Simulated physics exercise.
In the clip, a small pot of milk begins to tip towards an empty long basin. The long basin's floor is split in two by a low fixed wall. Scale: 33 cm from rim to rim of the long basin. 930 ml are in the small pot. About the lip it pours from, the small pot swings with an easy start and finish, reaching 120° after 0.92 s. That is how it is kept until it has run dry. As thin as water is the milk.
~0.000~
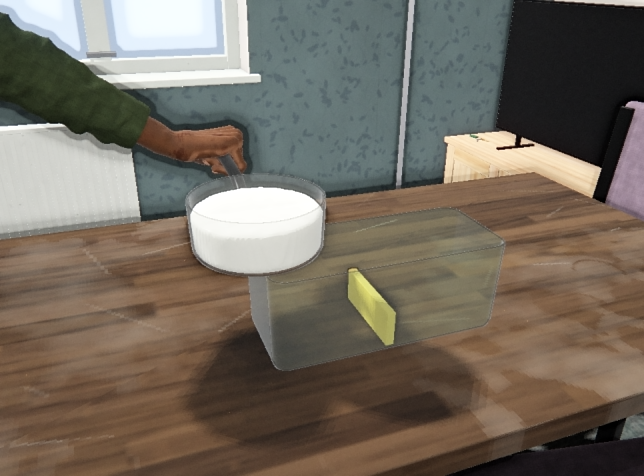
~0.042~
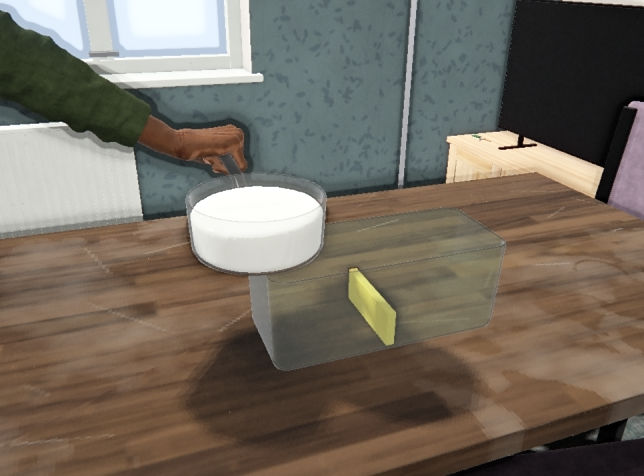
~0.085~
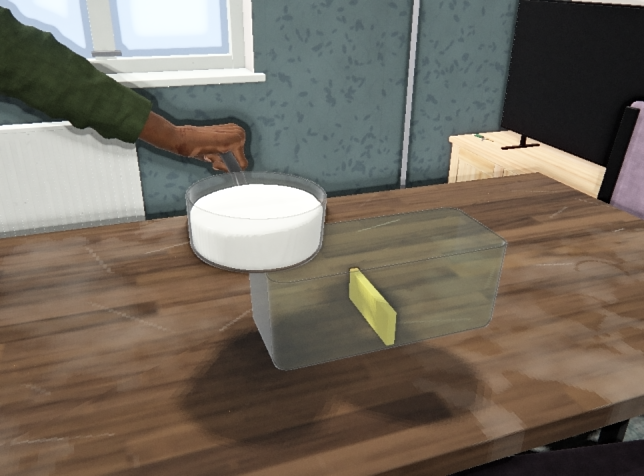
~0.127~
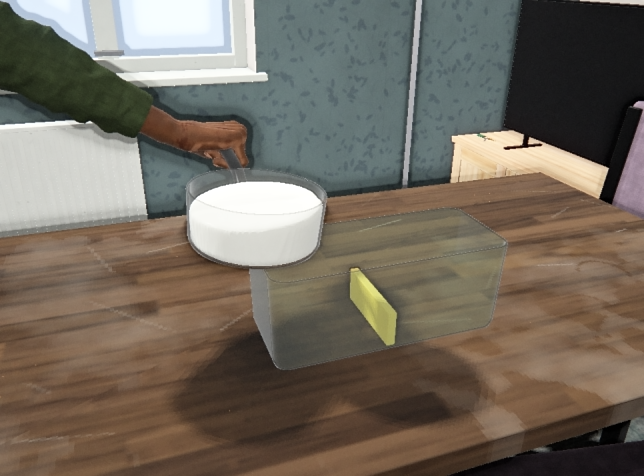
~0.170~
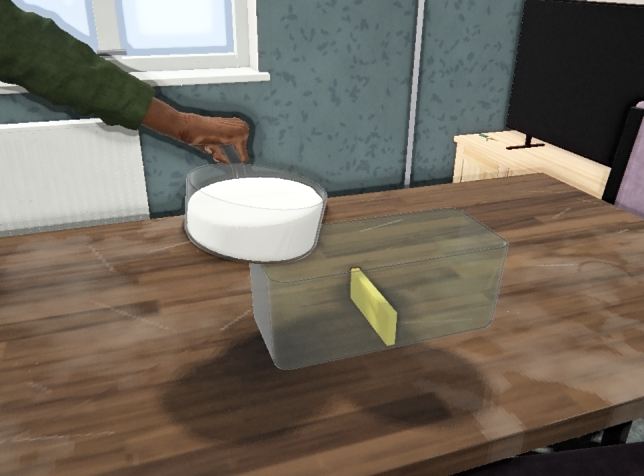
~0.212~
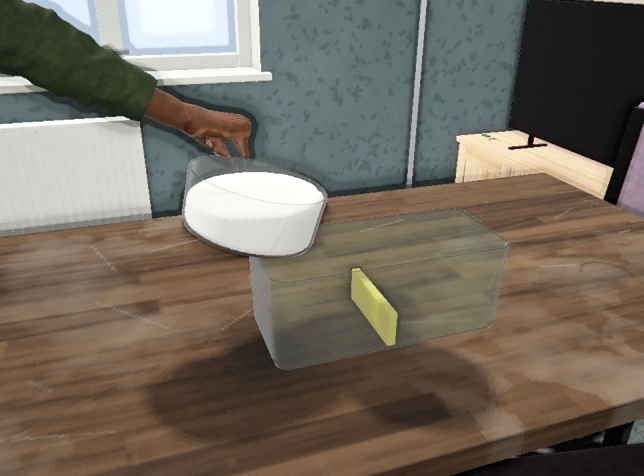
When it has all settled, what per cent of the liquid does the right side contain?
The right side contains about 75 per cent.
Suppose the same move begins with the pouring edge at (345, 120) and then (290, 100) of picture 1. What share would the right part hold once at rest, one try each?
It comes to 85 per cent, and then 65 per cent.
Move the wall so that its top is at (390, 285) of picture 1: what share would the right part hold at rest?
Estimate: About 45 percent.
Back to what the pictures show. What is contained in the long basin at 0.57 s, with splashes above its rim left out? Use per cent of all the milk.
Some 14 per cent.
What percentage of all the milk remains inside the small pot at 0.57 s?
Fraction remaining: Approx. 42 per cent.
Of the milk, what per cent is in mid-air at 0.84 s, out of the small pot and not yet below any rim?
Close to 8 per cent.
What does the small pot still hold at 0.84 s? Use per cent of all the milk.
Close to 2 in a hundred.
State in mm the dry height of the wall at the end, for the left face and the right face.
I'd say some 38 mm on the left and some 16 mm on the right.
After 0.57 s the tilt is 83° and 42 per cent is still to pour, 5 is left of the wall and 8 right of it.
After 0.84 s the tilt is 118° and 2 per cent is still to pour, 12 is left of the wall and 78 right of it.
After 1.12 s the tilt is 120° and 0 per cent is still to pour, 24 is left of the wall and 75 right of it.
After 1.42 s the tilt is 120° and 0 per cent is still to pour, 24 is left of the wall and 75 right of it.
In the end 24 per cent lies left of the wall, 75 right of it and 1 outside.
